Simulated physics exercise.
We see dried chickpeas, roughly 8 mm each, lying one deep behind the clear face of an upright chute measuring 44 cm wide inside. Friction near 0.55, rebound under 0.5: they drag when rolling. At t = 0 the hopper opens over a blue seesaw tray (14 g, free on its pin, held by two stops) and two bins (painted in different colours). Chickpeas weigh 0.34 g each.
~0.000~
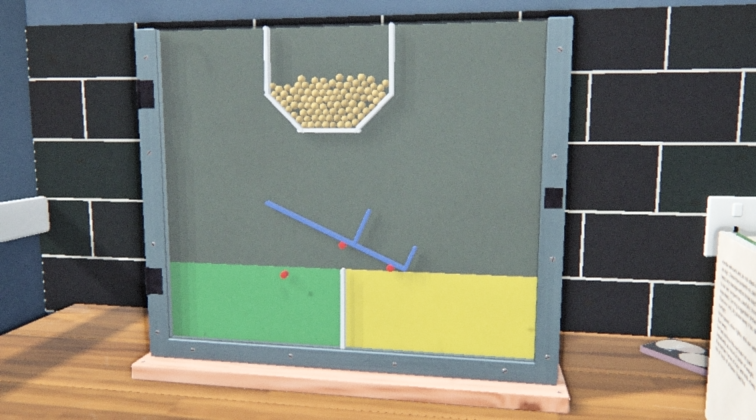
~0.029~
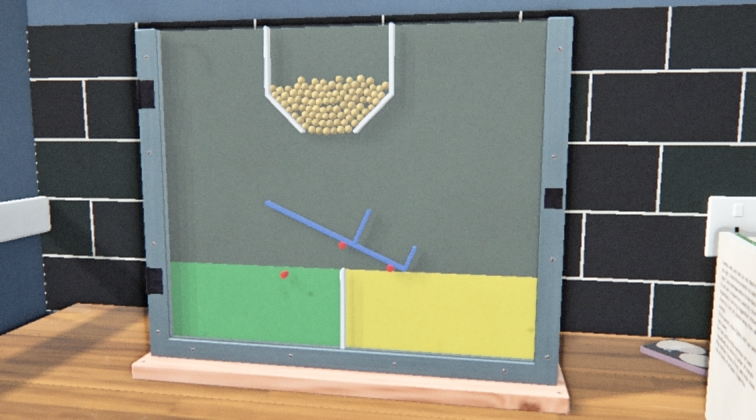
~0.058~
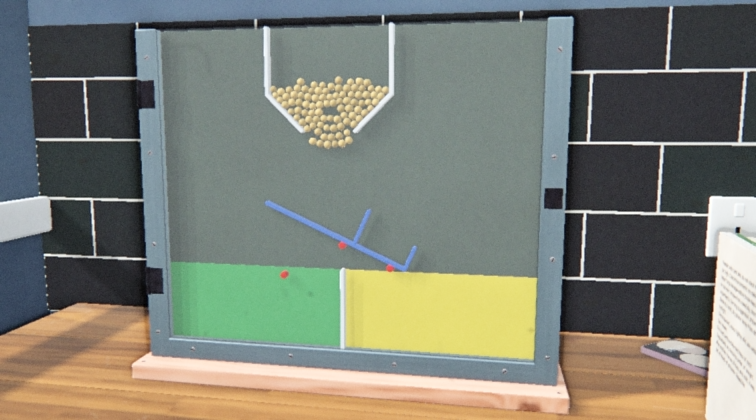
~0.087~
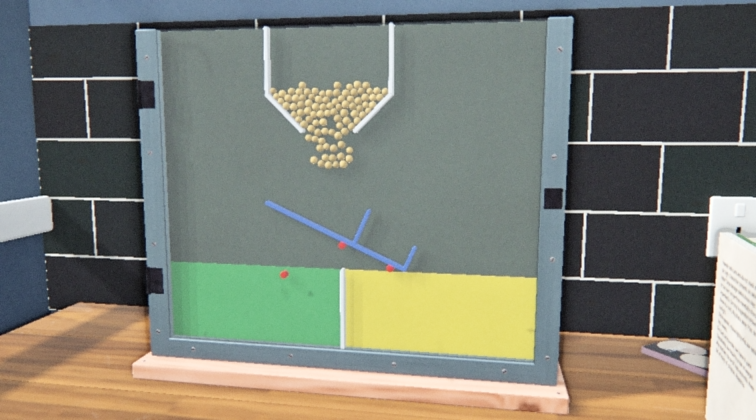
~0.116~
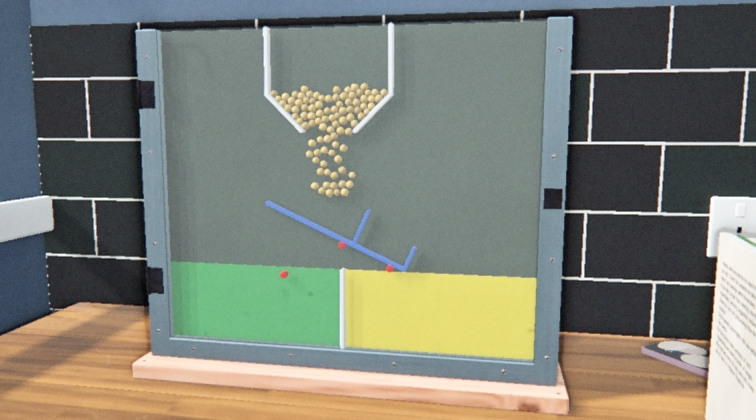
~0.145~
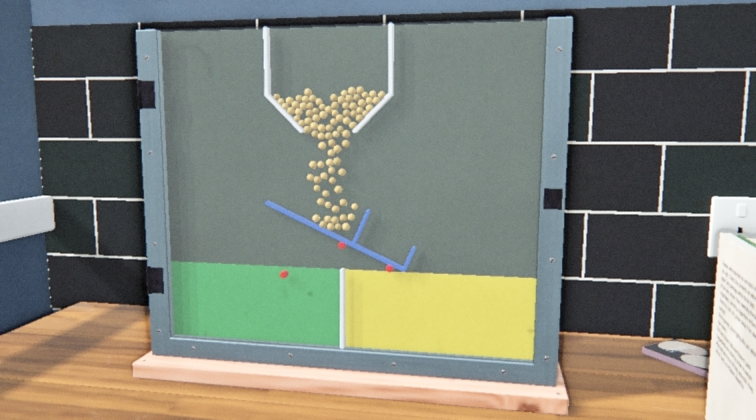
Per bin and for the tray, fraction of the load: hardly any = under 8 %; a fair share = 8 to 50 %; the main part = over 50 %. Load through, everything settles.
Outcome: Yellow bin: Almost nothing; green bin: The majority; tray: A portion.
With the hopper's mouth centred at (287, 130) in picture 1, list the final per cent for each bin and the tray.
The yellow bin ends with 0 %, the green bin with 100 %, and the tray with 0 %.
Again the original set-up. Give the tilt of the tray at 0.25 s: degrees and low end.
Tilt: Approx. 5°; low end: Right.
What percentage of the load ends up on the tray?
Share: Around 15 %.
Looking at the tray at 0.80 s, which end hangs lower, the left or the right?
The tray dips on its left side.
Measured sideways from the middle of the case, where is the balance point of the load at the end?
The average place ends up near 12 cm to the left of the middle.
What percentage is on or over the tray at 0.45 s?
Estimate: Near 70 %.
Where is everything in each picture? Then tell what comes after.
In the first picture, gate shut, about 90 chickpeas in the hopper; its mouth (302, 130) to (356, 131); tray right end down 24°; its ends (268, 203) and (405, 269), top of its upright wall (369, 211); pivot (343, 245); stops (284, 275) and (391, 268); a lip at the right end; yellow bin (438, 314), green bin (255, 304).
In the second picture, 3 out; lowest chickpea (327, 131); tray right end down 24°.
In the third picture, 11 out; lowest chickpea (328, 145); tray right end down 24°.
In the fourth picture, 22 out; lowest chickpea (329, 165); tray right end down 24°.
In the fifth picture, 28 out; lowest chickpea (330, 193); tray right end down 24°.
In the sixth picture, 37 out; lowest chickpea (331, 227); tray right end down 24°; its ends (268, 203) and (404, 270), top of its upright wall (368, 212).
After 0.45 s 100 % have left the hopper; tray left end down 28°; on or over it 70 %, past it to the left 30 %, to the right 0 %.
After 0.80 s 100 % have left the hopper; tray left end down 28°; on or over it 15 %, past it to the left 85 %, to the right 0 %.
At rest by 1.8 s, yellow bin 0 %, green bin 85 %, tray 15 %; tray right end down 24°.
